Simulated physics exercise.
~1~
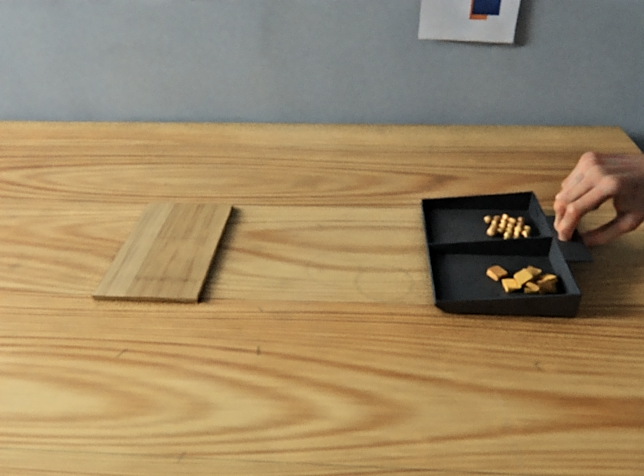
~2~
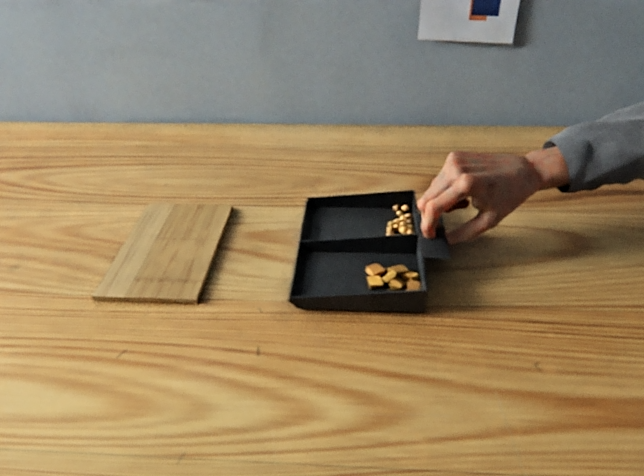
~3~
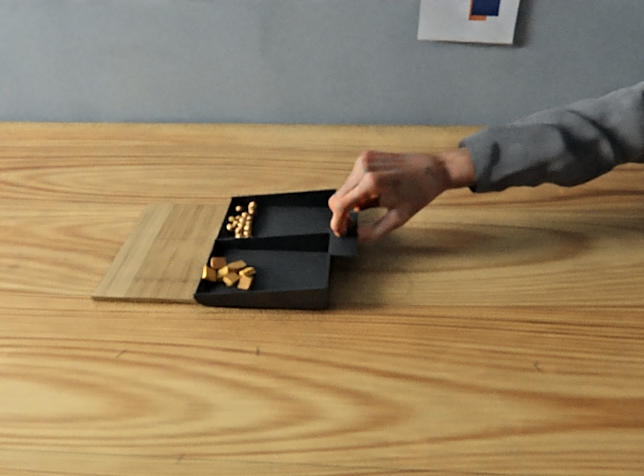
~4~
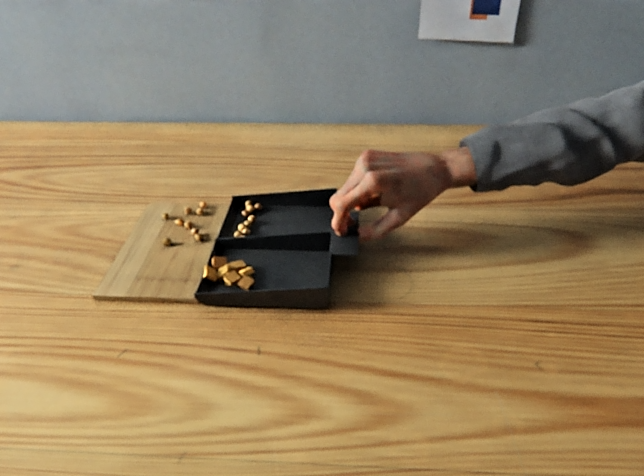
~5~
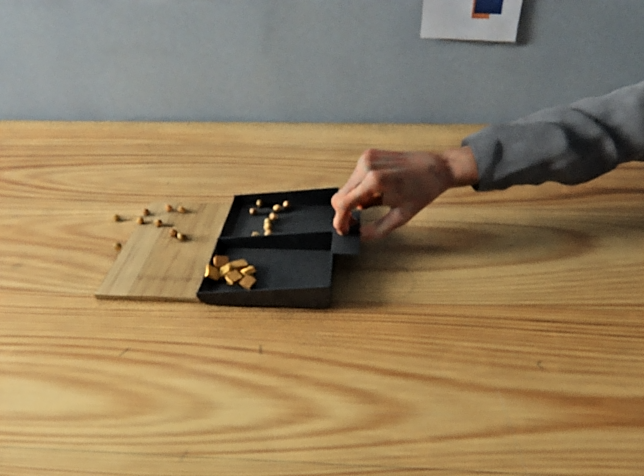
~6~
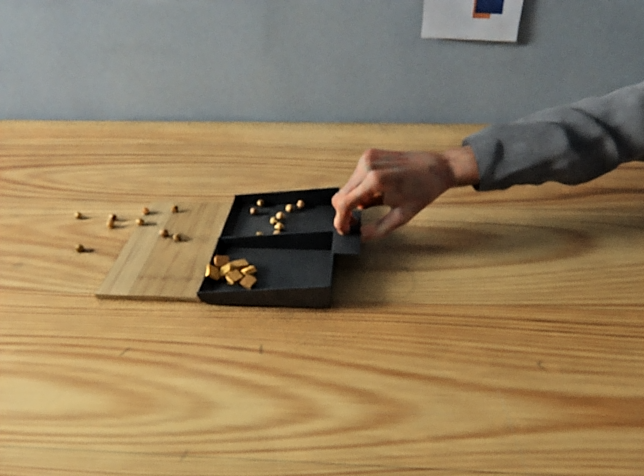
On a wooden table, a hand slides a black tray left into a board, spilling beads.
